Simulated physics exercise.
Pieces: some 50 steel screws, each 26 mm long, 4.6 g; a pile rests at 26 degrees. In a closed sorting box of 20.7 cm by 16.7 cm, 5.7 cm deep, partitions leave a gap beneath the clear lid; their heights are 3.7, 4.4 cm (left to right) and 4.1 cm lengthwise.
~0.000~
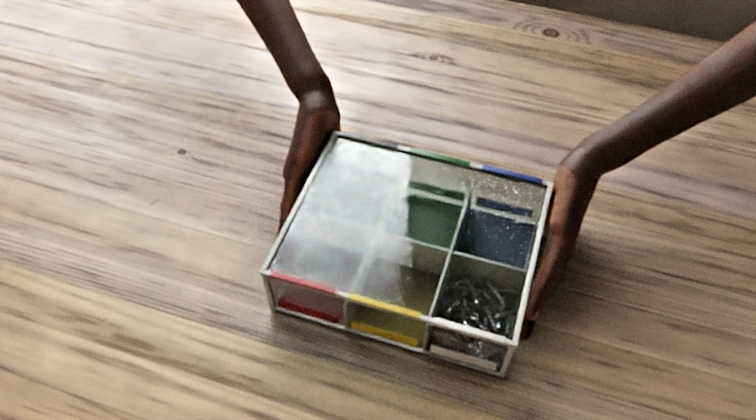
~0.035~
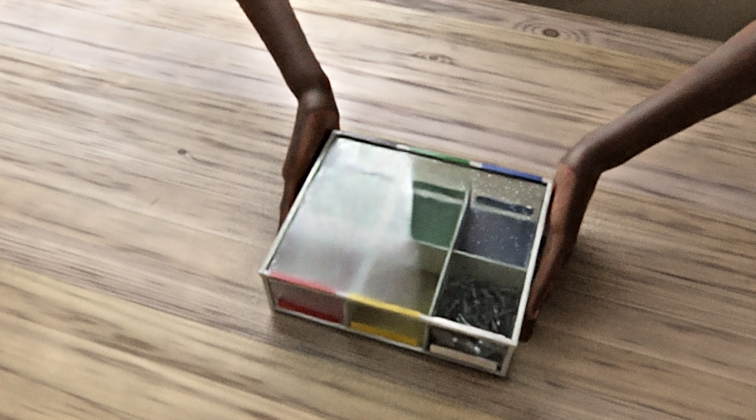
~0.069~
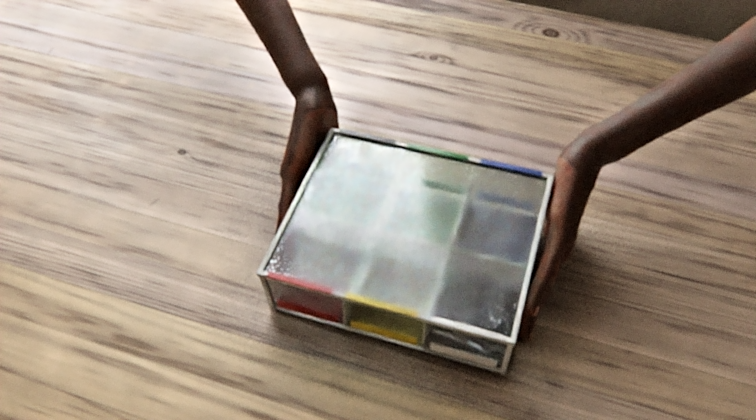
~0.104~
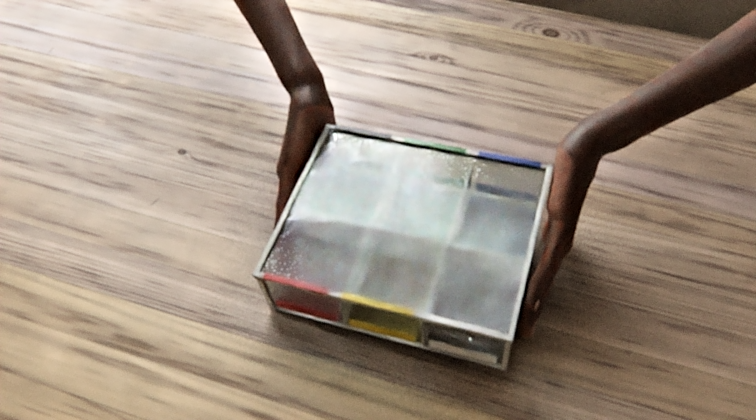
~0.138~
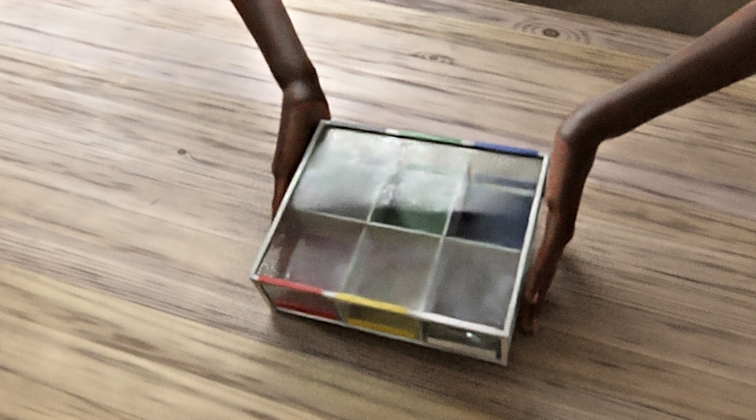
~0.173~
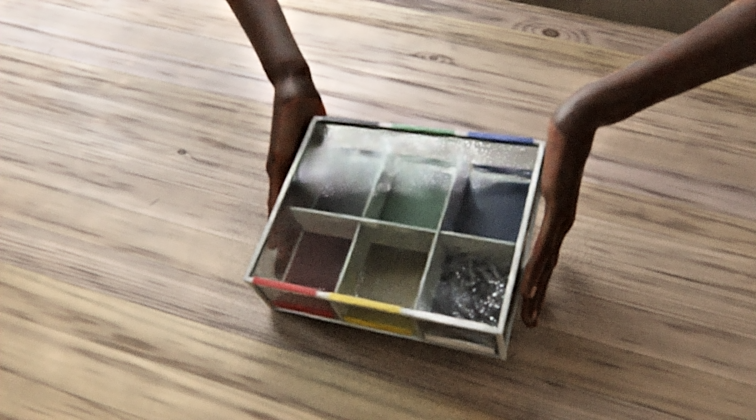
The video shows two hands holding a clear-lidded sorting box with six compartments, a pile of small metal pieces at front right, above a wooden table. Shifting reflections cloud the lid, then clear as the hands slightly tilt the box.
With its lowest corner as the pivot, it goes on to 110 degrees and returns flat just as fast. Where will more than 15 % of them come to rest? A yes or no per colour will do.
Red: No. Blue: No. Green: No. Yellow: No. White: Yes. Black: No.
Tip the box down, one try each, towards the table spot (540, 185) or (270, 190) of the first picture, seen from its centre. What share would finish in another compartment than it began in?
That would be close to 10 per cent and then close to 20 per cent.
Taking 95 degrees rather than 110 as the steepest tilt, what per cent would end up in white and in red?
In per cent, white gets 100, red gets 0.
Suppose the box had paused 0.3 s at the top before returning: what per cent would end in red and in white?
That would leave red with 0 percent and white with 100 percent.
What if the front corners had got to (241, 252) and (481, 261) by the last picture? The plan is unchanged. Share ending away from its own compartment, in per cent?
That would be some 25 in a hundred.
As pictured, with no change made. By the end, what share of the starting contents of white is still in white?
Around 100 per cent of it.
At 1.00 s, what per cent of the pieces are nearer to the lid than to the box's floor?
Some 60 per cent.
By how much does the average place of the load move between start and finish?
1.5 cm or thereabouts.
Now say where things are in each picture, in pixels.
The first frame shows box tilt 0 degrees, front corners at (266, 271) and (512, 342); white 100 %.
The second frame shows box tilt 1 degrees, front corners at (266, 272) and (512, 341).
The third frame shows box tilt 2 degrees, front corners at (263, 272) and (511, 339).
The fourth frame shows box tilt 6 degrees, front corners at (260, 274) and (508, 336), lowest corner left front.
The fifth frame shows box tilt 10 degrees, front corners at (255, 276) and (503, 333), lowest corner left front.
The sixth frame shows box tilt 14 degrees, front corners at (250, 278) and (498, 329), lowest corner left front; white 100 %. The box's pace is about 125 degrees a second.
After 1.00 s, tilt 110 degrees; white 100 %.
After 1.55 s, tilt 50 degrees; white 95 %.
After 2.16 s, tilt 0 degrees; white 95 %.
By 2.5 s all is still; red 0 %, blue 0 %, green 0 %, yellow 0 %, white 95 %, black 0 %.
